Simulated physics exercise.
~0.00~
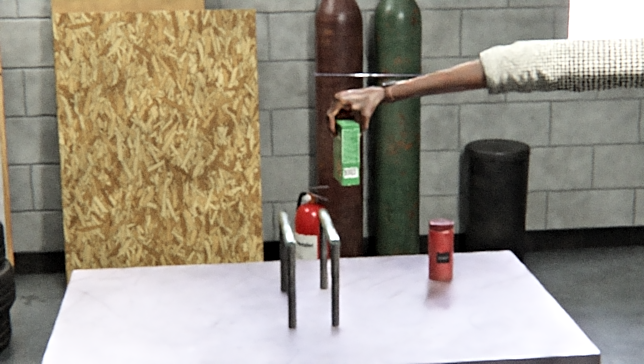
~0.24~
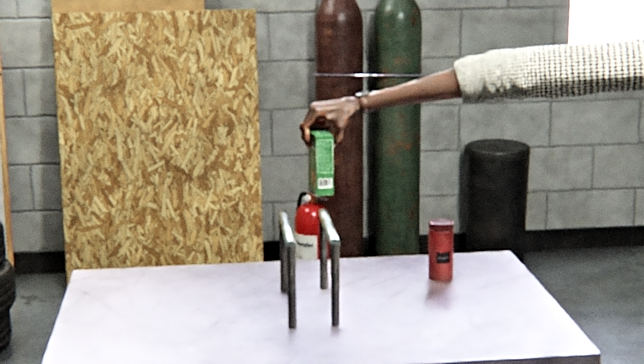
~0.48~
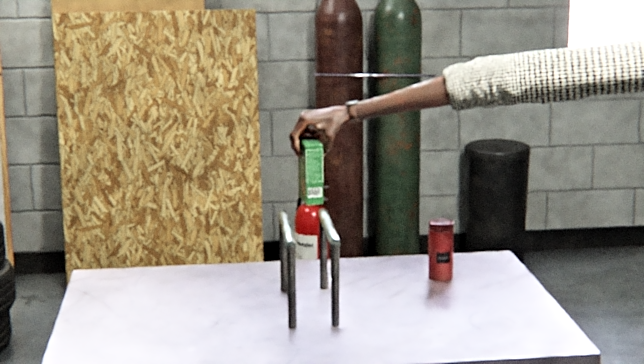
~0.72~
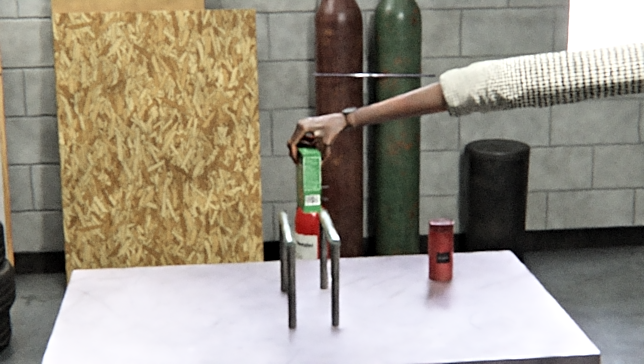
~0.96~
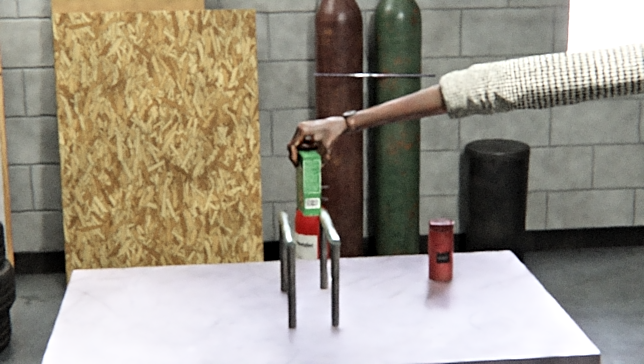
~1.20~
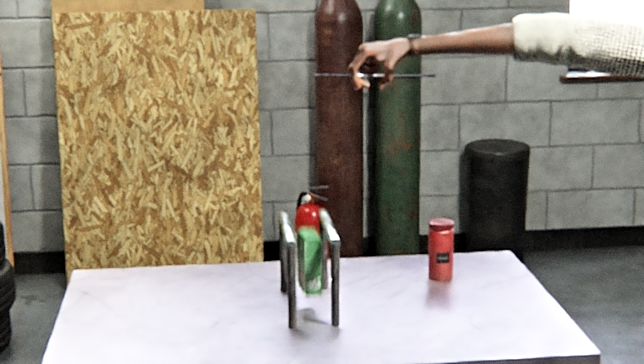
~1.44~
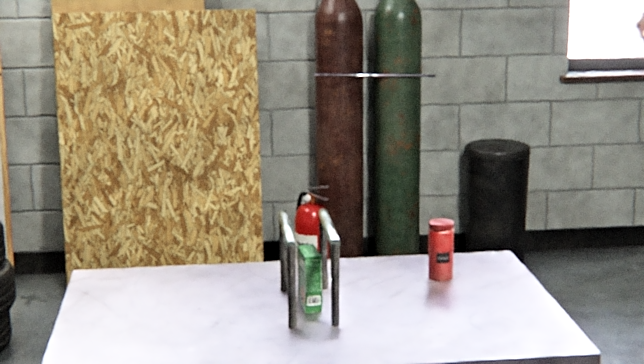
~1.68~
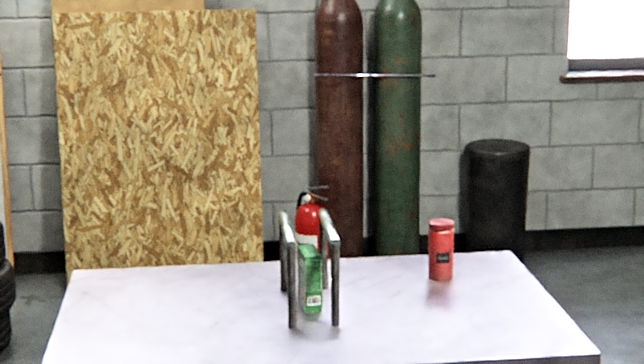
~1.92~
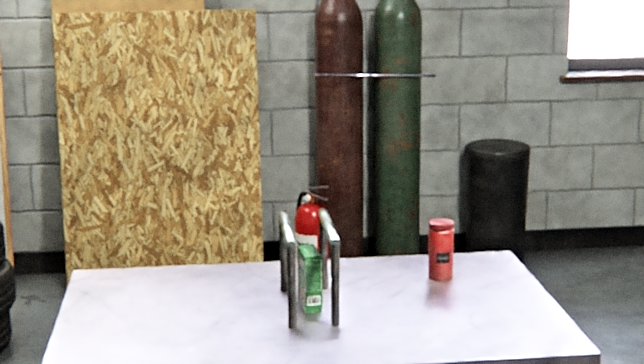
Green packet lowered by a hand and released between two metal ledges, dropping through the slot and resting upright on the table.
